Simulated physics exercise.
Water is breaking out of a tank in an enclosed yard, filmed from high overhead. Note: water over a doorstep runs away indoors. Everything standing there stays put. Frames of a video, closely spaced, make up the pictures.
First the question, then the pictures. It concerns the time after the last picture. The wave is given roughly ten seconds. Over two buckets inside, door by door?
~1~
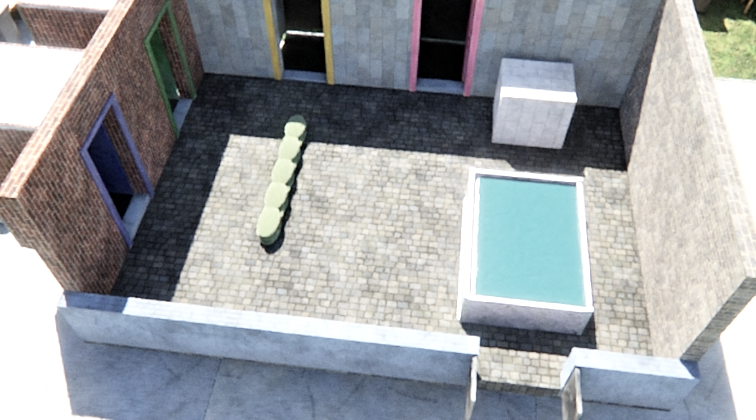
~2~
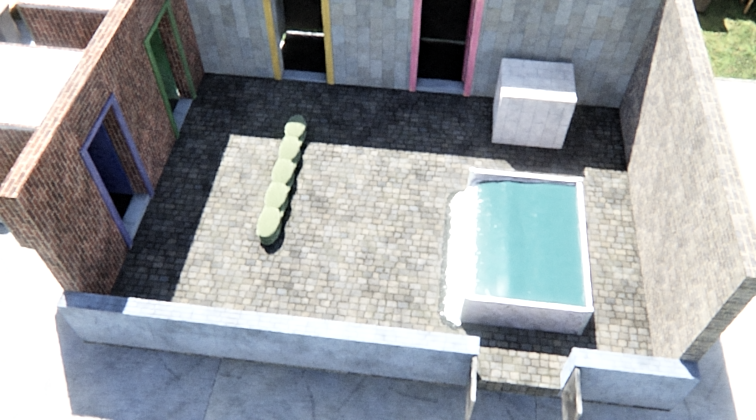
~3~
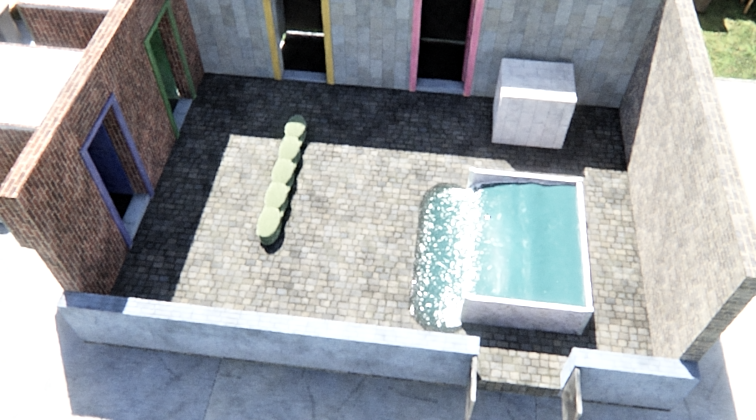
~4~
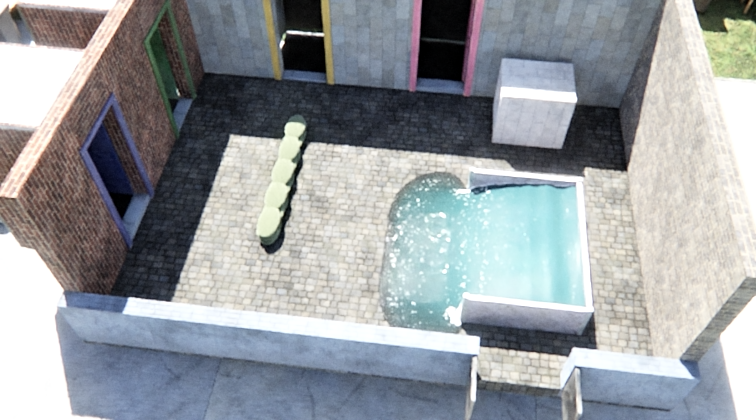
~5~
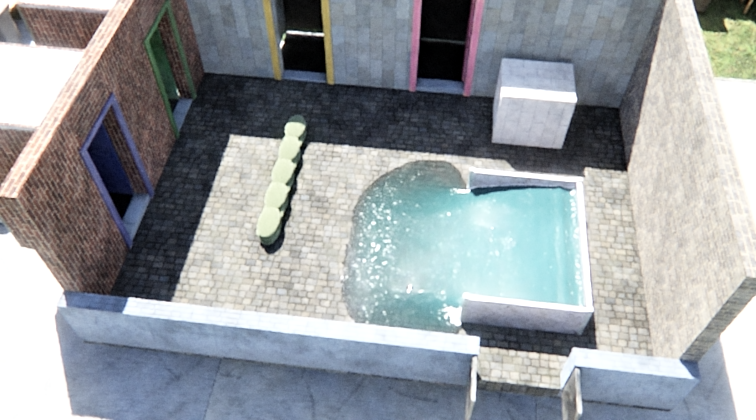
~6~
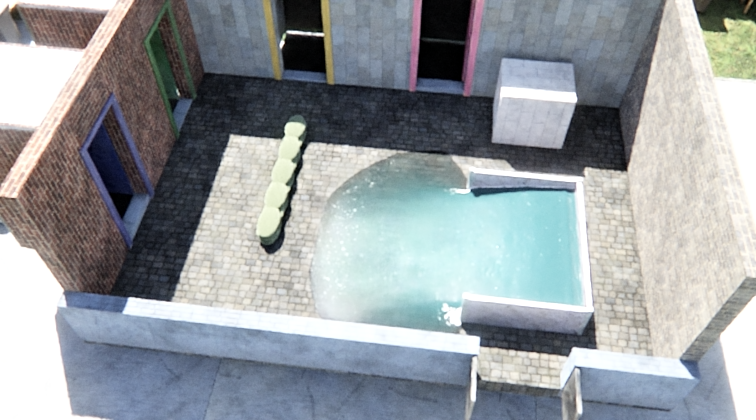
Result: Most likely the green door gets too much water; most likely the pink door gets two buckets or less; most likely the blue door gets two buckets or less; most likely the yellow door gets too much water.
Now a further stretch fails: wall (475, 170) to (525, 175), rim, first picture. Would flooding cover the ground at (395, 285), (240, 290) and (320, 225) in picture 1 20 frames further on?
Taking the points in order: Unwetted, unwetted and unwetted.
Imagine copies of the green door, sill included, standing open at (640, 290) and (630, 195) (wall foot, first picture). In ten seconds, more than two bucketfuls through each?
The first new door stays below the line, and the second stays below the line.
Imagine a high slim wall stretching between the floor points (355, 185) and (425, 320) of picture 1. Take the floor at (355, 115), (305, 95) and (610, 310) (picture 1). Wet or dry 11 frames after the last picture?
Taking the points in turn, they are inundated, inundated and high and dry.
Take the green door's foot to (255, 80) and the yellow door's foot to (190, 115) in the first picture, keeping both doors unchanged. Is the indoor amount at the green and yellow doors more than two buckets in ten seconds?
Finding - green door breaks the limit, yellow door breaks the limit.
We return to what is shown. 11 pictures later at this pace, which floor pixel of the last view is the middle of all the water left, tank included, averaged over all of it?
Around pixel (370, 246) of the last picture.
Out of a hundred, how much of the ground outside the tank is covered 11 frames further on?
Roughly 45 per cent.
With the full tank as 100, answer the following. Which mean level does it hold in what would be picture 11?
44 percent or thereabouts.
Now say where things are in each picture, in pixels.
The open tank at (526, 238) is whole and still, in the first frame.
Water pours out at (468, 247) and has run to (457, 325), in the second frame.
Water pours out at (468, 248) and has run to (428, 326), in the third frame.
Water pours out at (468, 249) and has run to a hidden place, in the fourth frame.
The front is at (357, 318), out from the gap at (468, 249), in the fifth frame.
Water pours out at (468, 249) and has run to (325, 310), in the sixth frame.
A moment on, water covers 35 % of the floor; the green door not reached, the pink door not reached, the blue door not reached, the yellow door not reached.
Next, water covers 45 % of the floor; the green door not reached, the pink door not reached, the blue door wet at the sill, nothing in, the yellow door not reached.
Then, water covers 50 % of the floor; the green door not reached, the pink door wet at the sill, nothing in, the blue door wet at the sill, nothing in, the yellow door over two buckets in.
Later, water covers 75 % of the floor; the green door wet at the sill, nothing in, the pink door wet at the sill, nothing in, the blue door under two buckets in, the yellow door far over two buckets in.
In the end, water covers 90 % of the floor; the green door over two buckets in, the pink door wet at the sill, nothing in, the blue door under two buckets in, the yellow door far over two buckets in.
